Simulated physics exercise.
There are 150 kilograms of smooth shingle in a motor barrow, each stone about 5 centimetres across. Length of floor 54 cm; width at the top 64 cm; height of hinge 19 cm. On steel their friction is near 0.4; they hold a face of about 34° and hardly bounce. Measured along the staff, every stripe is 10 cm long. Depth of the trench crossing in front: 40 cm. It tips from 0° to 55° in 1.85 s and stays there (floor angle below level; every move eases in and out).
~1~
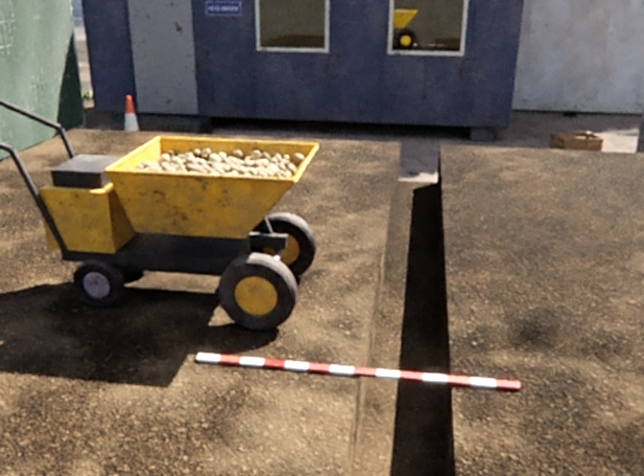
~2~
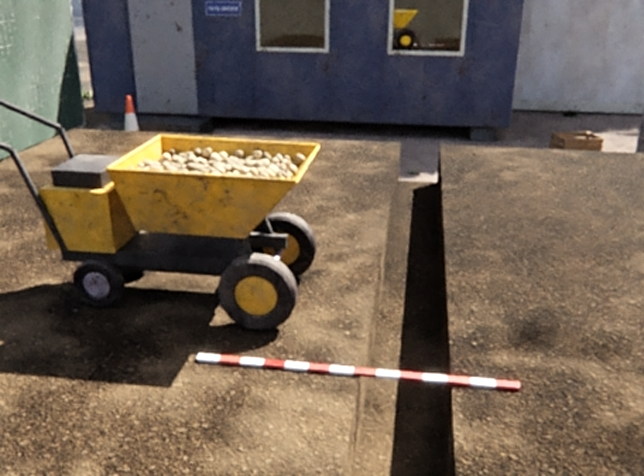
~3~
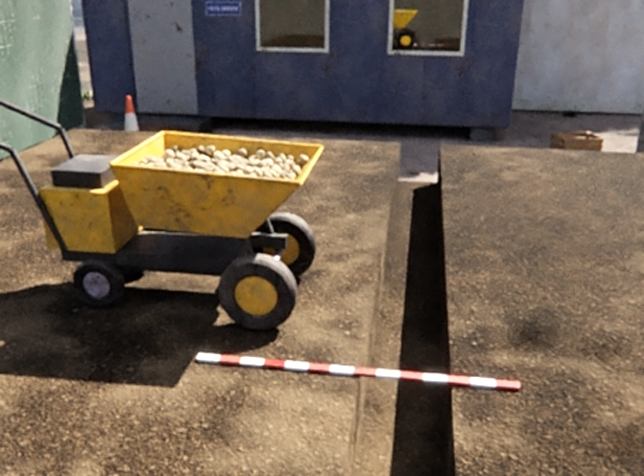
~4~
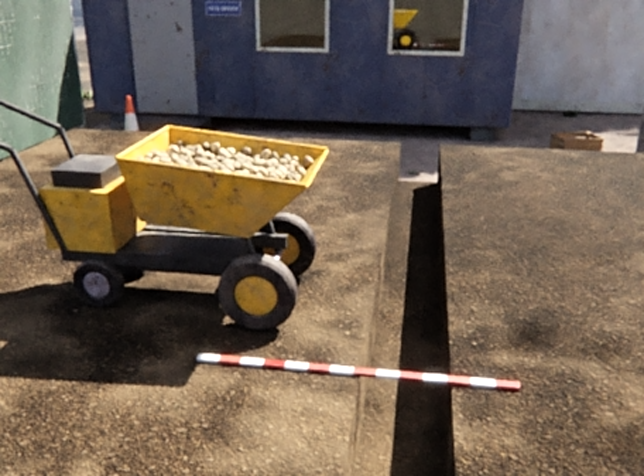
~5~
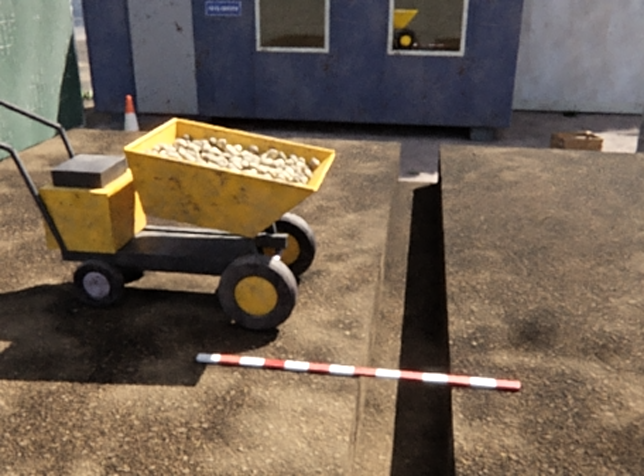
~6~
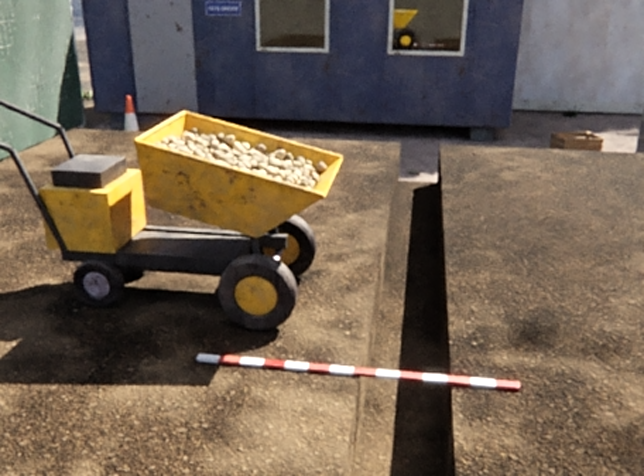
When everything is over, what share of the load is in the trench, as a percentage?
Close to 70 in a hundred.
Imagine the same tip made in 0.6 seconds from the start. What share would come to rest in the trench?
Estimate: About 50 %.
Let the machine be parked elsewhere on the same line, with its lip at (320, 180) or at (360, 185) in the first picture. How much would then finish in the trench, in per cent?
From the first spot near 50, from the second near 20 per cent.
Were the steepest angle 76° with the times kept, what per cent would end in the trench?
Roughly 90 percent.
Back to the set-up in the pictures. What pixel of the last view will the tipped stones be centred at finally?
Roughly at (411, 367).
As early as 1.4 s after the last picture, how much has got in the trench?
Roughly 20 percent of the load.
Then, 0.8 s after the last picture the floor is at 46°, 100 % in the skip; the foremost stones are at (373, 229).
Then, 1.4 s after the last picture the floor is at 55°, 80 % in the skip, 20 % in the trench; the foremost stones are at (440, 372).
Then, 1.7 s after the last picture the floor is at 55°, 59 % in the skip, 37 % in the trench, 3 % past the trench; the foremost stones are at (499, 305).
Then, 3.7 s after the last picture the floor is at 55°, 27 % in the skip, 70 % in the trench, 4 % past the trench; the foremost stones are at (540, 301).
